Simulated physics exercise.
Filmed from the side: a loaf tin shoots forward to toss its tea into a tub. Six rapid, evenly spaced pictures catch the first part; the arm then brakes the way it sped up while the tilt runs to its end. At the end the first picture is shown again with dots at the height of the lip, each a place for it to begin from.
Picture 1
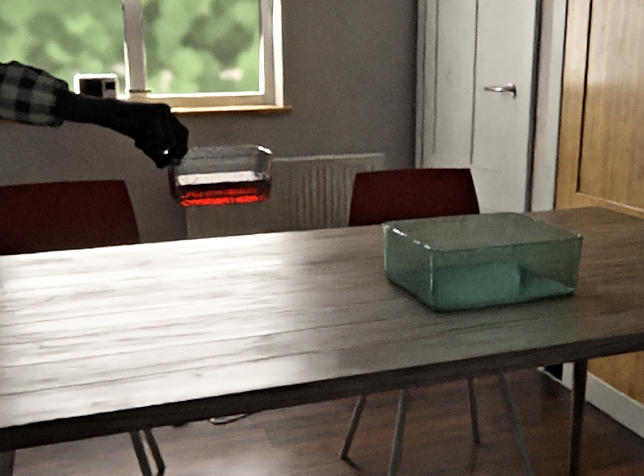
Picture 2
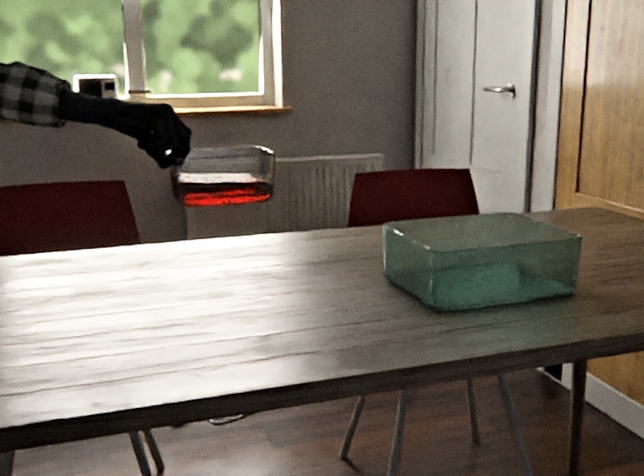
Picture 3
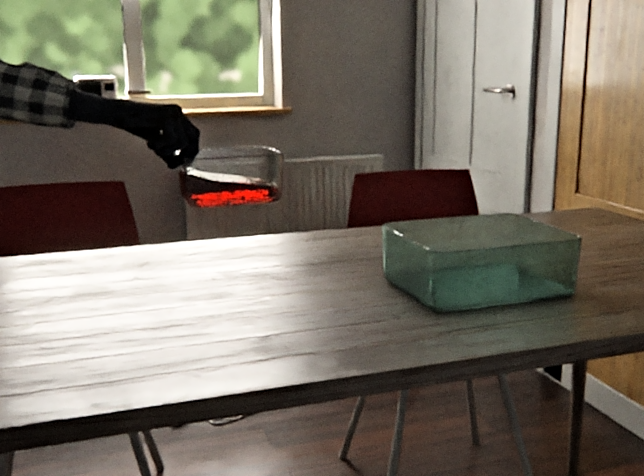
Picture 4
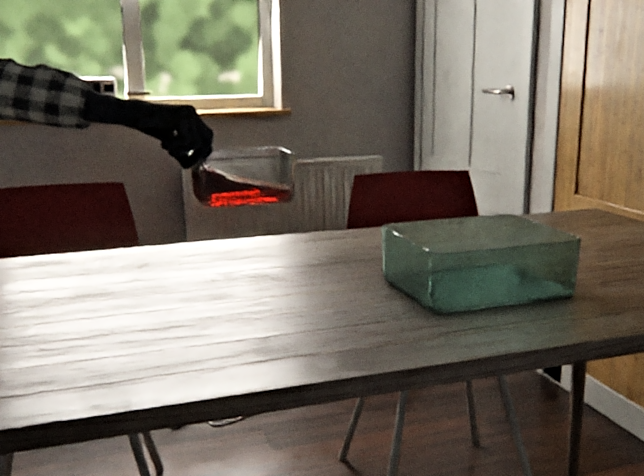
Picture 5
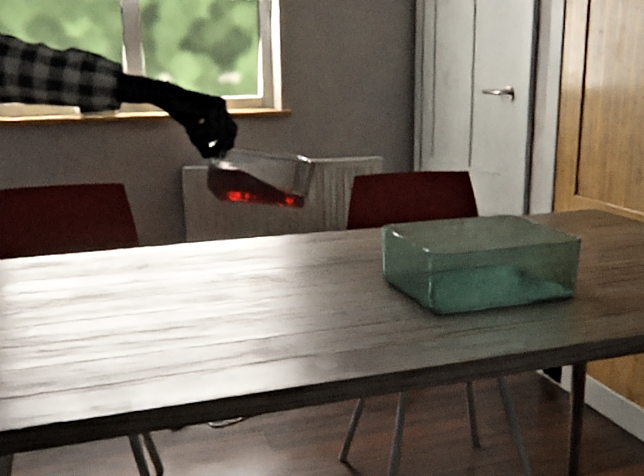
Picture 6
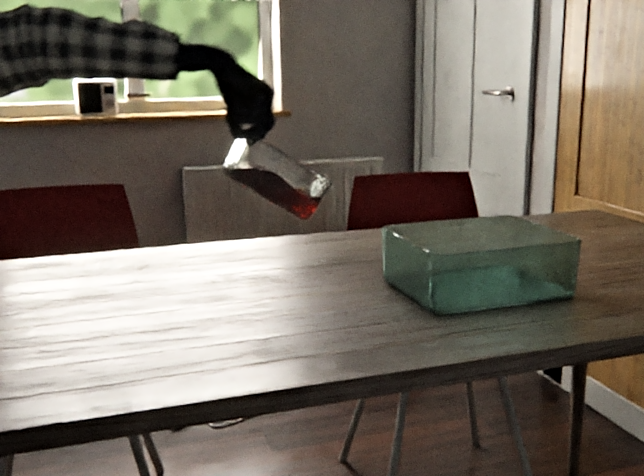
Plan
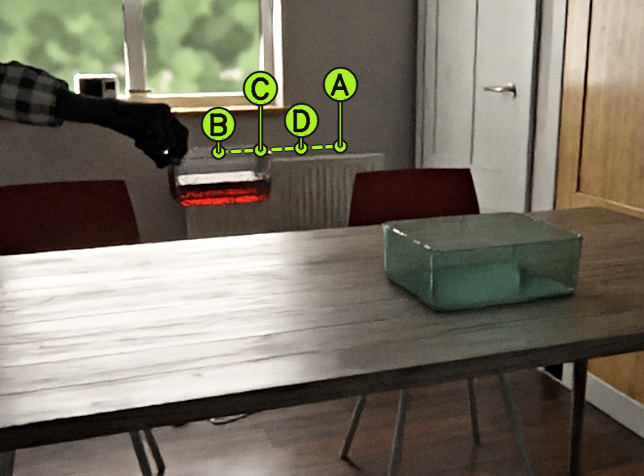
To begin with, a dark-gloved hand in a checked sleeve holds a clear loaf tin of red tea upright, left of a greenish glass tub on a wooden table. The hand moves the tin slightly right, then lowers it while tilting its right end steeply downward, the tea gathering at that end.
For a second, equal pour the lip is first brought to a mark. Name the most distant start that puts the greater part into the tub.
It is D.
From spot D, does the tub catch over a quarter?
Yes.
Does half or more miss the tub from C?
Yes, that goes wrong.
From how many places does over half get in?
Two of them.
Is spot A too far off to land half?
No, that is safe.
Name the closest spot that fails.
C.
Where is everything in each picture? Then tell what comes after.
Upright, lip at (264, 150); tub from (431, 311) to (574, 293); nothing has left yet, in the first picture.
Upright, lip at (266, 150); nothing has left yet, in the second picture.
Upright, lip at (275, 150); nothing has left yet, in the third picture.
Upright, lip at (287, 151); nothing has left yet, in the fourth picture.
Tipped about 10°, lip at (306, 159); nothing has left yet, in the fifth picture.
Tipped about 32°, lip at (324, 177); nothing has left yet, in the sixth picture.
On the marked copy, A at (340, 146); B at (218, 152); C at (260, 150); D at (301, 148).
If A is chosen, about 80 % lands in the tub, 7 % falls short and 13 % goes beside or beyond.
If B is chosen, about 0 % lands in the tub, 98 % falls short.
If C is chosen, about 9 % lands in the tub, 88 % falls short.
If D is chosen, about 80 % lands in the tub, 13 % falls short and 7 % goes beside or beyond.
